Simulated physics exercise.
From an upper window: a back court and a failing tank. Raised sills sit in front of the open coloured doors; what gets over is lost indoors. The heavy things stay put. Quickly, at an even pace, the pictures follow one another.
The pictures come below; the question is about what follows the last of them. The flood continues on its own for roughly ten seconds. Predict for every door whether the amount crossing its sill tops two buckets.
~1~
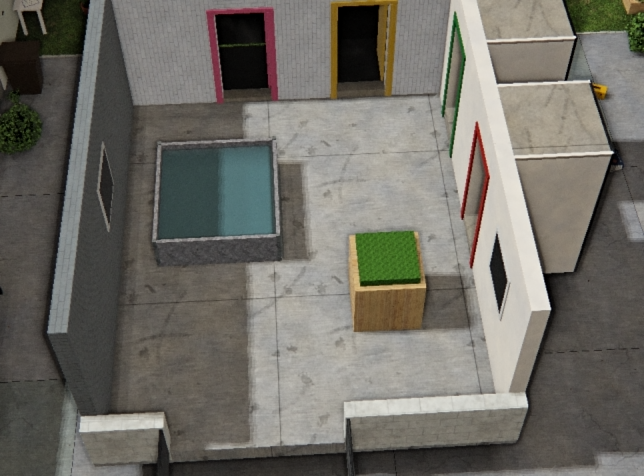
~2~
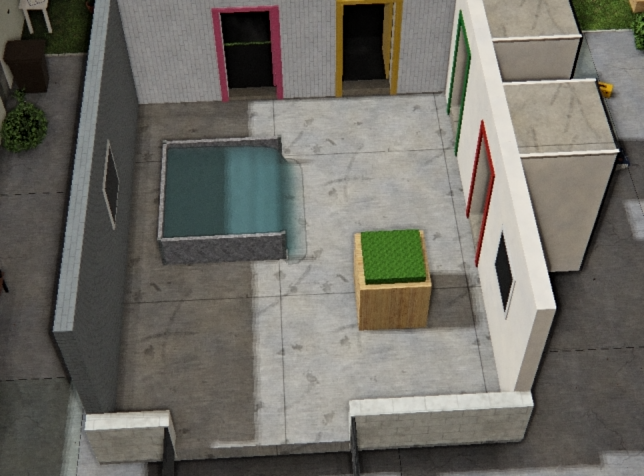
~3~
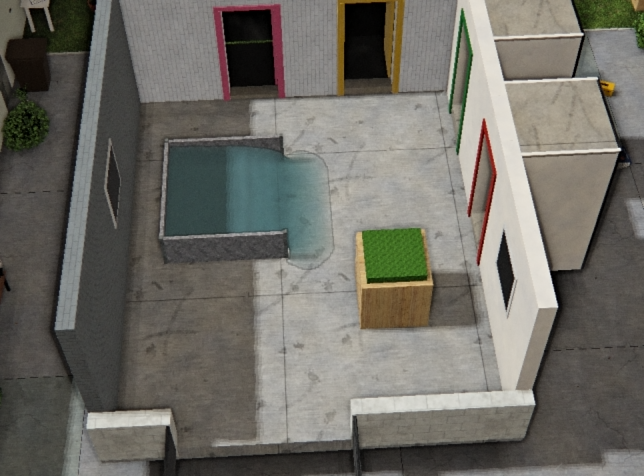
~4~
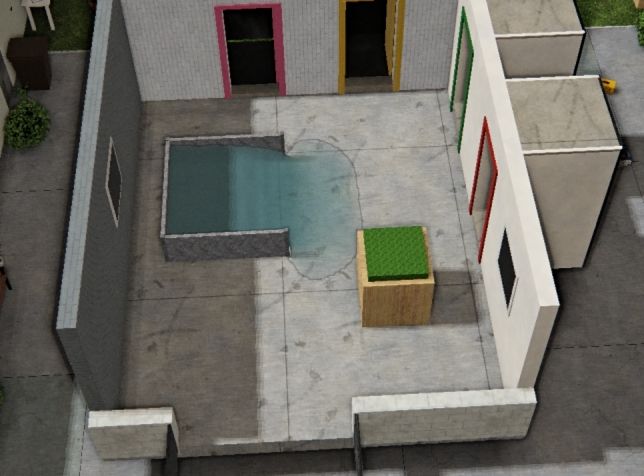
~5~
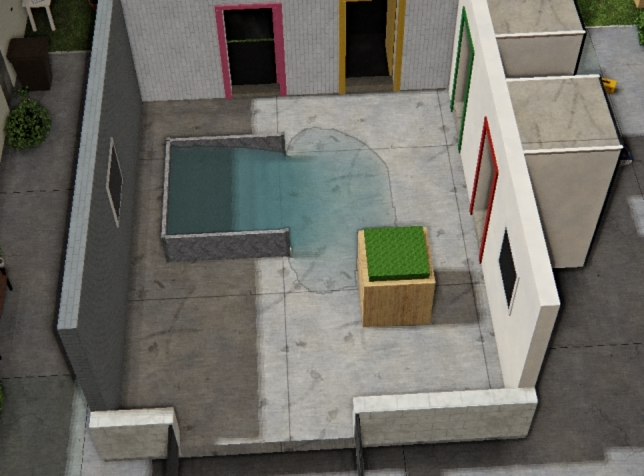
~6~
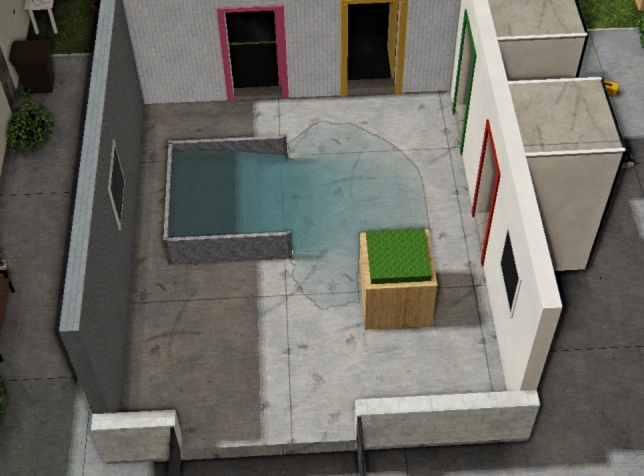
My prediction: I expect the pink door to let through an acceptable amount; I expect the green door to let through an acceptable amount; I expect the red door to let through too much; I expect the yellow door to let through an acceptable amount.
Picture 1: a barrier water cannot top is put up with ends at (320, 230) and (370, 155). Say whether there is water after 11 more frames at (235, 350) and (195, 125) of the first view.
Not wet, not wet.
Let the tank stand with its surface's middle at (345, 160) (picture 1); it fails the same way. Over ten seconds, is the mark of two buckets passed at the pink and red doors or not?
I'd say the pink door door remains below and the red door door runs past the limit.
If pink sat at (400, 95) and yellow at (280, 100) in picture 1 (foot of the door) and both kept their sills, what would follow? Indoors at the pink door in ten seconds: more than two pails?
Note: Pink one comes out above.
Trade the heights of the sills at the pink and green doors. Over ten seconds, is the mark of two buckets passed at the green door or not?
I'd say the green door tops the limit this time.
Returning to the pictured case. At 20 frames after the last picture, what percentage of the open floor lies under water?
It works out to about 50 in a hundred.
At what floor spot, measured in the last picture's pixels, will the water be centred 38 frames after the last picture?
Centre of the water: Near (348, 217).
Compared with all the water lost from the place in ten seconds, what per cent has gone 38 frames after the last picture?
Share gone: About 70 %.
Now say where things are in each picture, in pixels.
In the first frame, still water in the open tank at (217, 191).
In the second frame, water pours out at (281, 200) and has run to (297, 258).
In the third frame, the front is at (314, 262), out from the gap at (282, 201).
In the fourth frame, the front is at (337, 265), out from the gap at (284, 199).
In the fifth frame, water pours out at (284, 200) and has run to a hidden place.
In the sixth frame, water pours out at (286, 202) and has run to a hidden place.
A moment on, water covers 35 % of the floor; the pink door not reached, the green door wet at the sill, nothing in, the red door under two buckets in, the yellow door not reached.
Next, water covers 40 % of the floor; the pink door not reached, the green door wet at the sill, nothing in, the red door over two buckets in, the yellow door wet at the sill, nothing in.
Then, water covers 50 % of the floor; the pink door not reached, the green door wet at the sill, nothing in, the red door far over two buckets in, the yellow door wet at the sill, nothing in.
Later, water covers 80 % of the floor; the pink door wet at the sill, nothing in, the green door wet at the sill, nothing in, the red door far over two buckets in, the yellow door wet at the sill, nothing in.
In the end, water covers 95 % of the floor; the pink door wet at the sill, nothing in, the green door wet at the sill, nothing in, the red door far over two buckets in, the yellow door wet at the sill, nothing in.
